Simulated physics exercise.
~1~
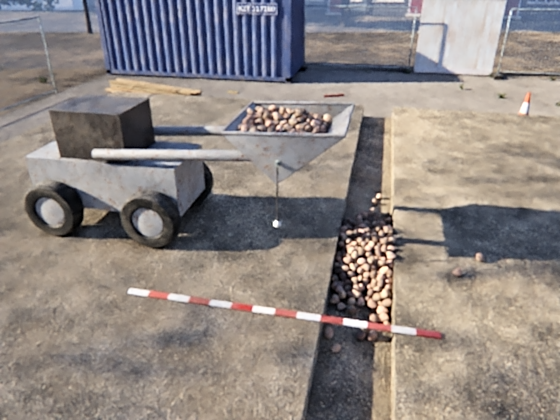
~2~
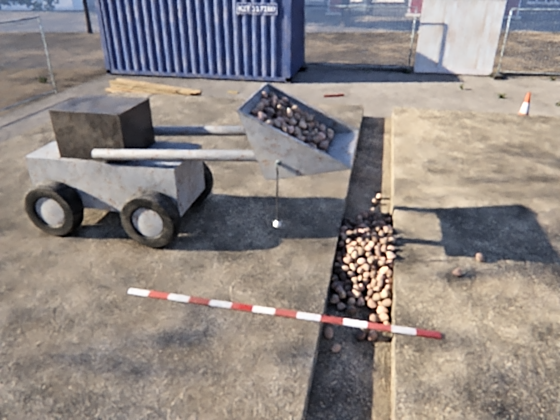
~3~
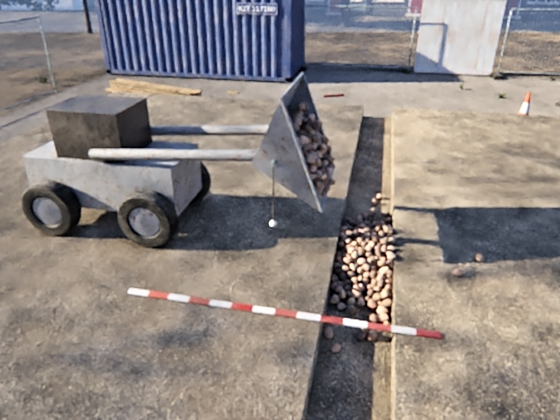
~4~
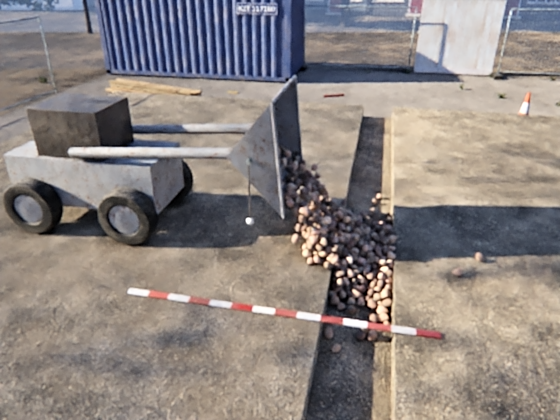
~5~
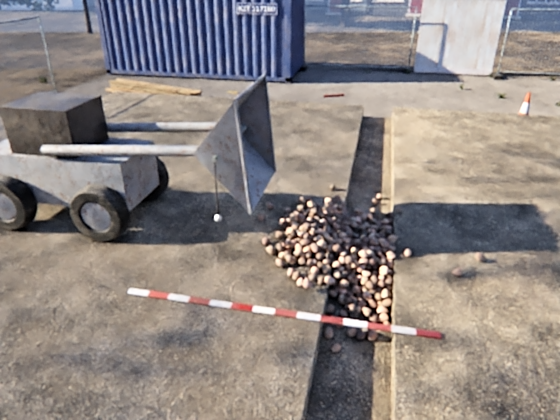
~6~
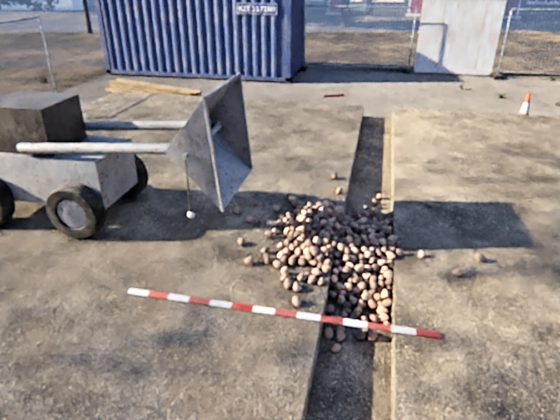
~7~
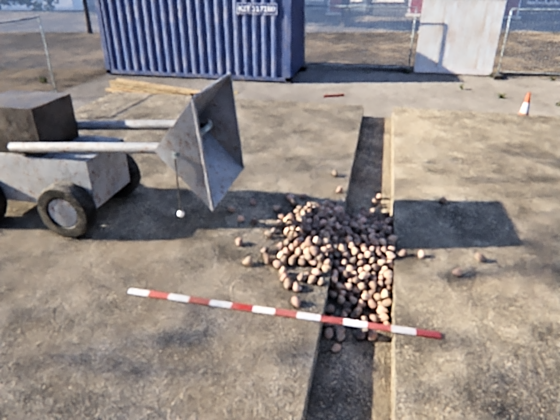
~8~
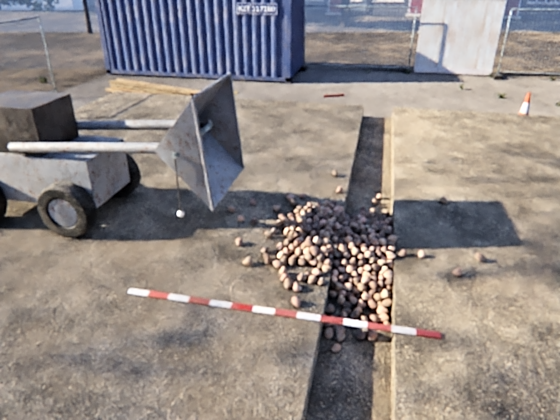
A small wheeled loader tips cobbles from its bucket while backing left, leaving them heaped across a trench and its near edge.
